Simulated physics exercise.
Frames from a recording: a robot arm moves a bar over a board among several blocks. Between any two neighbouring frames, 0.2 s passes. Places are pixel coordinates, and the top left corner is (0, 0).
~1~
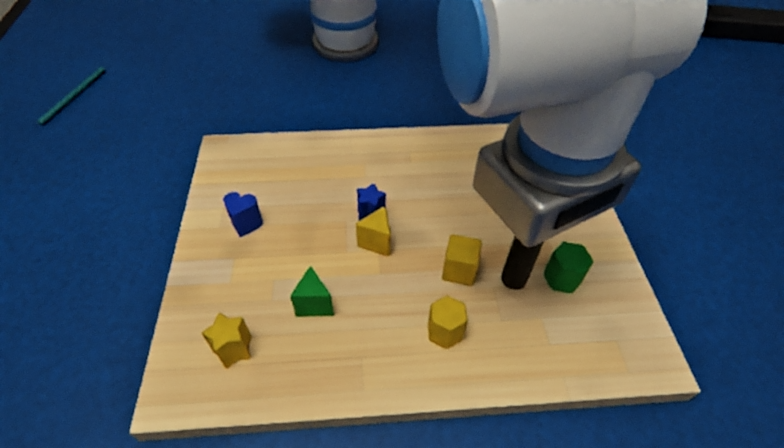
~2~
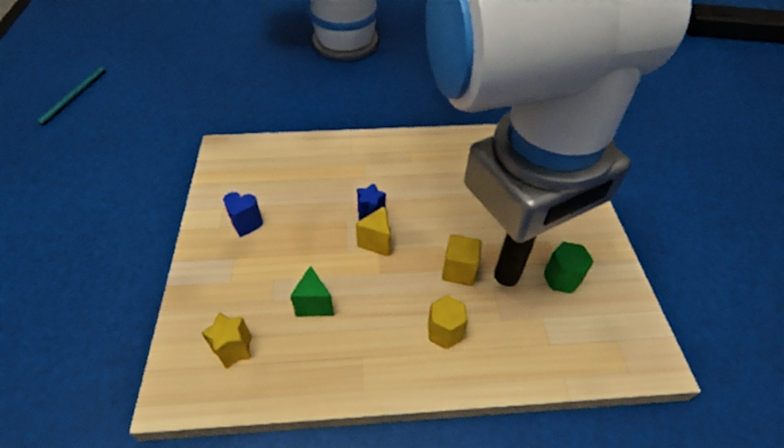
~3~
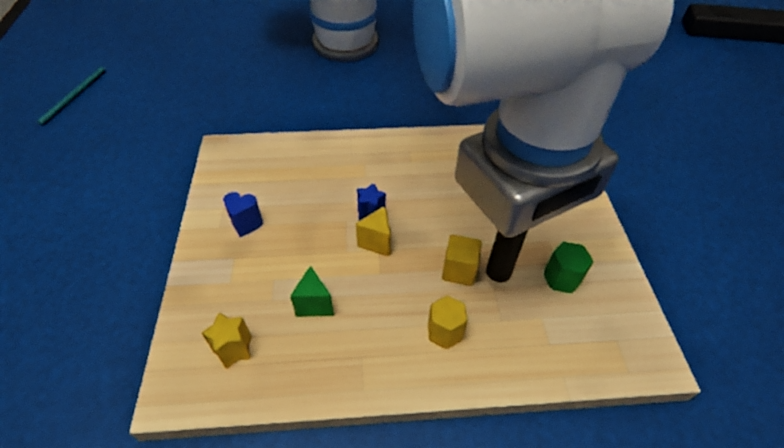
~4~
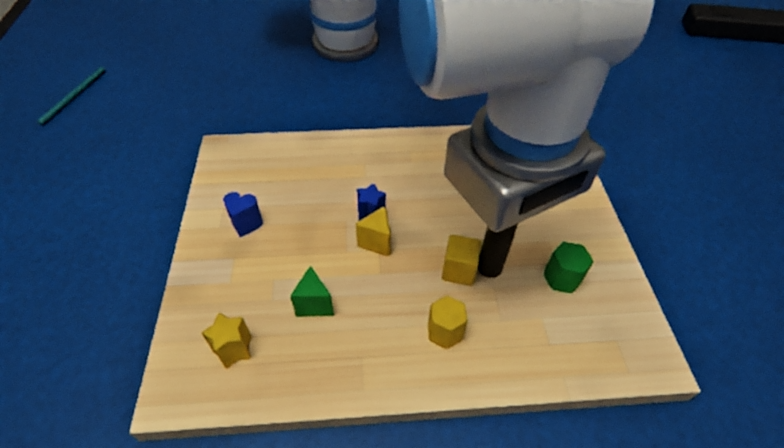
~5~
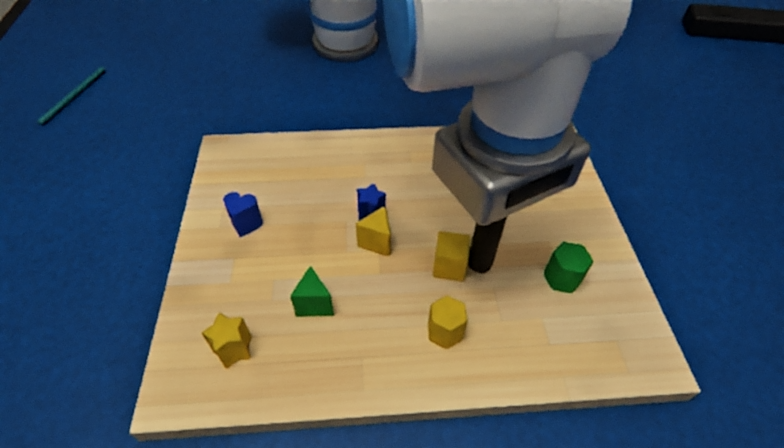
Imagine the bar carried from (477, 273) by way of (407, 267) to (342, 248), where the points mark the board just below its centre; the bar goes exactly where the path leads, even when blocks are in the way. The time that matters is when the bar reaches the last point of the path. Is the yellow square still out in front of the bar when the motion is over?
Answer: Yes.
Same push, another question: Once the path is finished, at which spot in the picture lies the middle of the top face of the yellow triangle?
I'd expect the centre of its top face to be at (321, 187).
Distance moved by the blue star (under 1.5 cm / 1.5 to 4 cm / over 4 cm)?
It ends within 1.5 cm of its spot.
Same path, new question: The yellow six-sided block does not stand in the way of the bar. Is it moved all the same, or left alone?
Stays where it is.
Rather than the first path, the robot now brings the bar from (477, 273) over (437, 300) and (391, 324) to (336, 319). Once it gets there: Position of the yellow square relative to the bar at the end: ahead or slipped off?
Slid off.
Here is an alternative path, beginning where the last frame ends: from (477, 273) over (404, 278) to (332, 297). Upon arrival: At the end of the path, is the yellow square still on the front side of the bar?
No - that is not the case.
What follows on the original path. One third of the way, bar (431, 261); yellow square (408, 235), turned 35° clockwise.
Two thirds of the way, bar (384, 250); yellow triangle (347, 207), turned 55° clockwise; yellow square (361, 224), turned 35° clockwise.
At the end, bar (341, 237); blue star still; yellow triangle (321, 187), turned 80° clockwise; yellow six-sided block still; yellow square (323, 207), turned 60° clockwise.
